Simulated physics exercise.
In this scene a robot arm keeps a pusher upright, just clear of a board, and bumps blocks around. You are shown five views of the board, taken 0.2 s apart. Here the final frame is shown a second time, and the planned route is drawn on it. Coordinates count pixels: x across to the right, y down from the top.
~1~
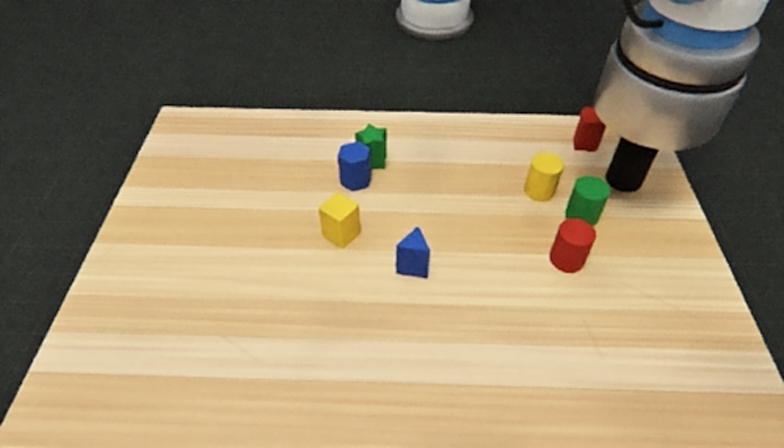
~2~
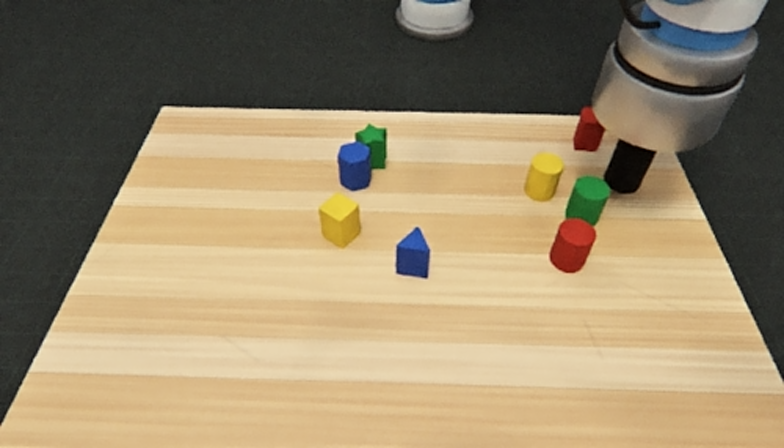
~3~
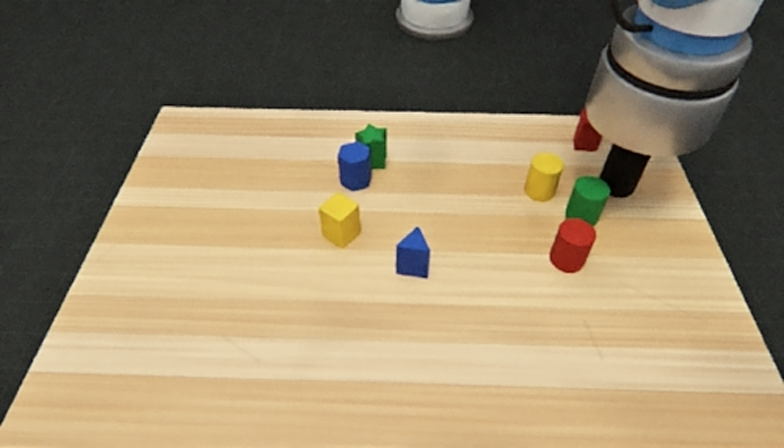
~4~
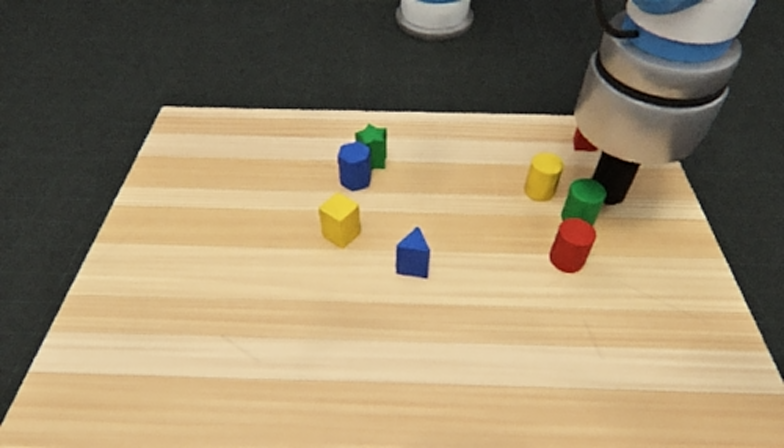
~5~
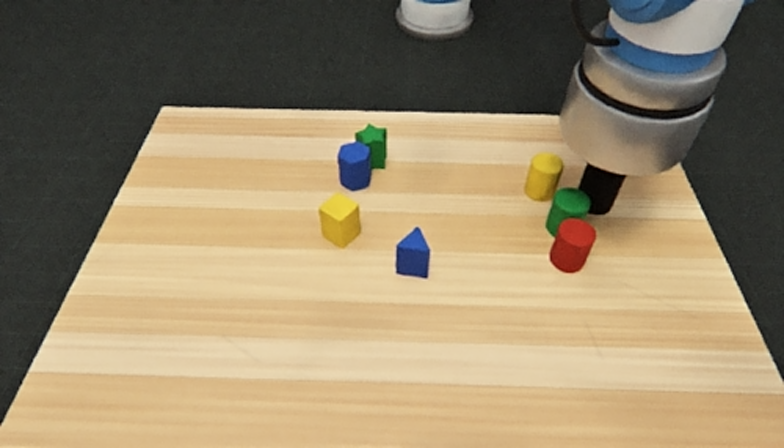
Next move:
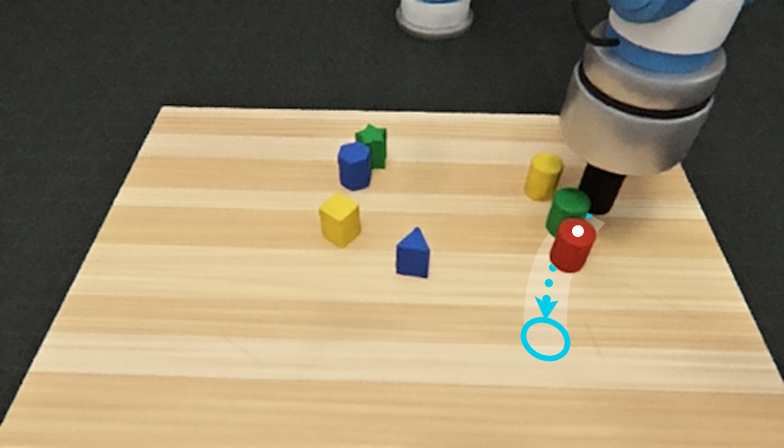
A robot arm with a black tip moved slightly left over a wooden board of colored blocks, then nudged the green cylinder a little left and toward the viewer, between the yellow and red cylinders.
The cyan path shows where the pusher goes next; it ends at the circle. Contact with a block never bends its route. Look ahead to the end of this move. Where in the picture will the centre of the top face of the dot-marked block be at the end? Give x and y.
That would be at about pixel (595, 341).
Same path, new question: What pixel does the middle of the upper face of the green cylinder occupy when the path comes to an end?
It sits at (528, 219).
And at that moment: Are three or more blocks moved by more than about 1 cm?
No, I don't think so.
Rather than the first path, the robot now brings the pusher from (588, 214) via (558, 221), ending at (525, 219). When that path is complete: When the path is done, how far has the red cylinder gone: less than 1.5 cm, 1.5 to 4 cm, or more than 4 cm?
Travel: Within 1.5 cm.
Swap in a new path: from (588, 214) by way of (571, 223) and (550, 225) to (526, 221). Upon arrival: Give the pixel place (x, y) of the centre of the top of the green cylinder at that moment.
When the path ends, it will be at (522, 216).
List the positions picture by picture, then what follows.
The first picture shows tip of the pusher at (623, 180), middles of tops, yellow cylinder at (548, 162), green cylinder at (593, 187), red cylinder at (578, 231).
The second picture shows pusher at (621, 182), nothing pushed.
The third picture shows pusher at (616, 186), nothing pushed.
The fourth picture shows pusher at (607, 193), green cylinder at (589, 190).
The fifth picture shows pusher at (593, 202), yellow cylinder at (548, 162), green cylinder at (573, 199), red cylinder at (578, 231).
The line goes from (588, 214) through (563, 246) and (548, 287) to (545, 339); the dot is on the red cylinder.
The first path, step by step. One third of the way, pusher at (567, 235); green cylinder at (535, 216); red cylinder at (573, 247).
Two thirds of the way, pusher at (552, 277); green cylinder at (528, 219); red cylinder at (574, 294).
At the end, pusher at (550, 328); yellow cylinder unmoved; green cylinder at (528, 219); red cylinder at (595, 341).
